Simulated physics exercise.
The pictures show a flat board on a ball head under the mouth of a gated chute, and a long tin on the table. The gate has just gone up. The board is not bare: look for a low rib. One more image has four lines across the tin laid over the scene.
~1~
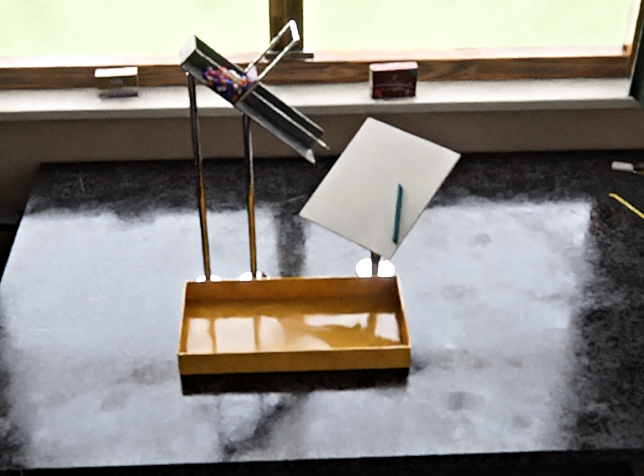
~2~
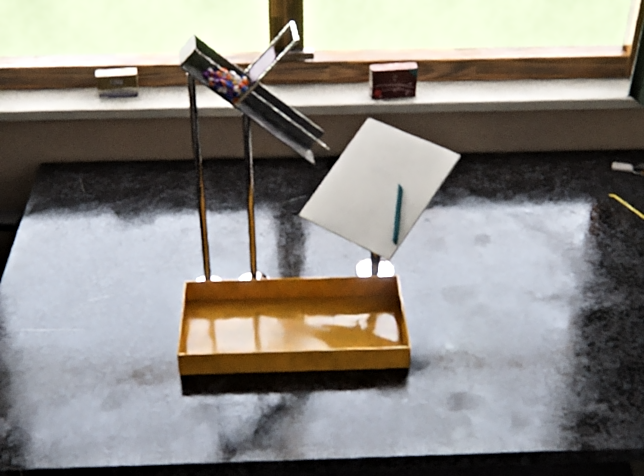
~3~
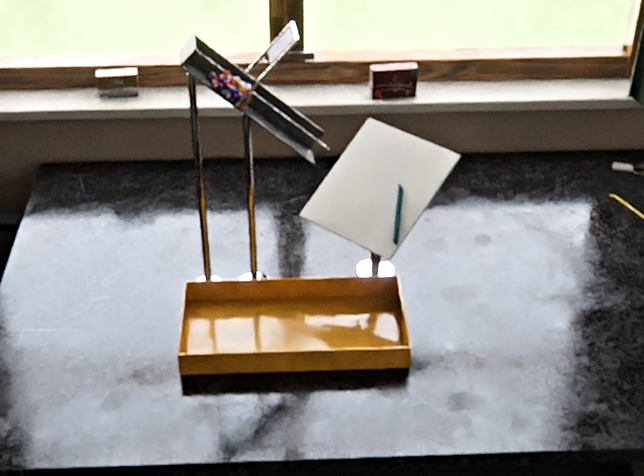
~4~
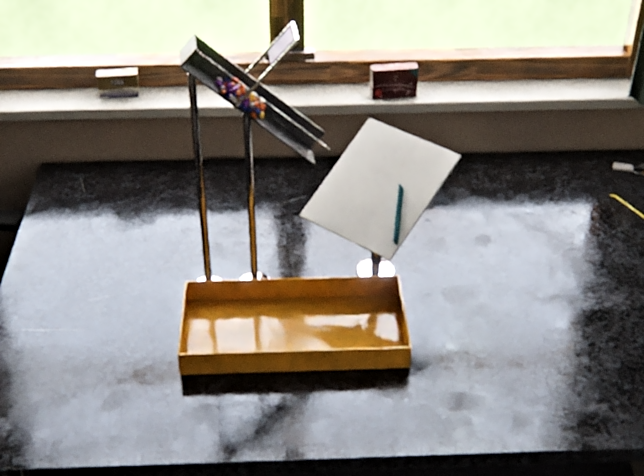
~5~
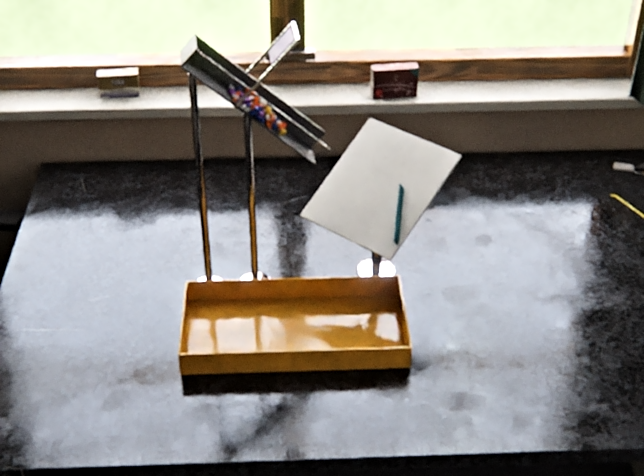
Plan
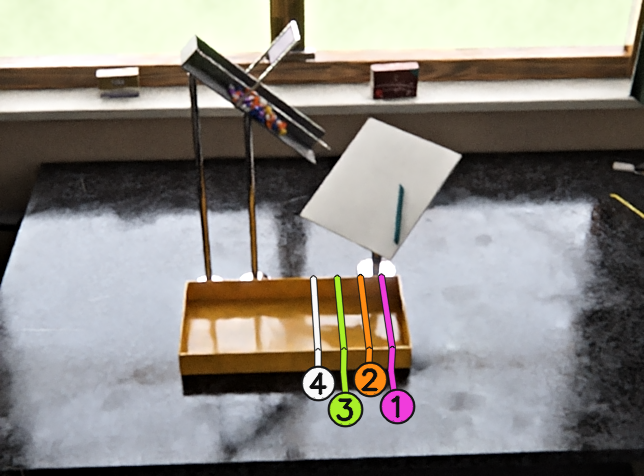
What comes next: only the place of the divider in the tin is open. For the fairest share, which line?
Take 3.
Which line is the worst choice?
That is line 1.
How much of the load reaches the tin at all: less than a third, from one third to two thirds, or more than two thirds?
It is more than two thirds.
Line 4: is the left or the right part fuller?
More lands on the right.
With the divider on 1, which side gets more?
Left.
On the marked copy, line 1 crosses the front rim at (392, 348); line 2 crosses the front rim at (369, 348); line 3 crosses the front rim at (343, 349); line 4 crosses the front rim at (317, 350).
With 1, of what is caught, nearly all on the left of the divider, a stray few on the right.
With 2, of what is caught, about two thirds on the left of the divider, about a quarter on the right.
With 3, of what is caught, about half on the left of the divider, about half on the right.
With 4, of what is caught, a small part on the left of the divider, most on the right.
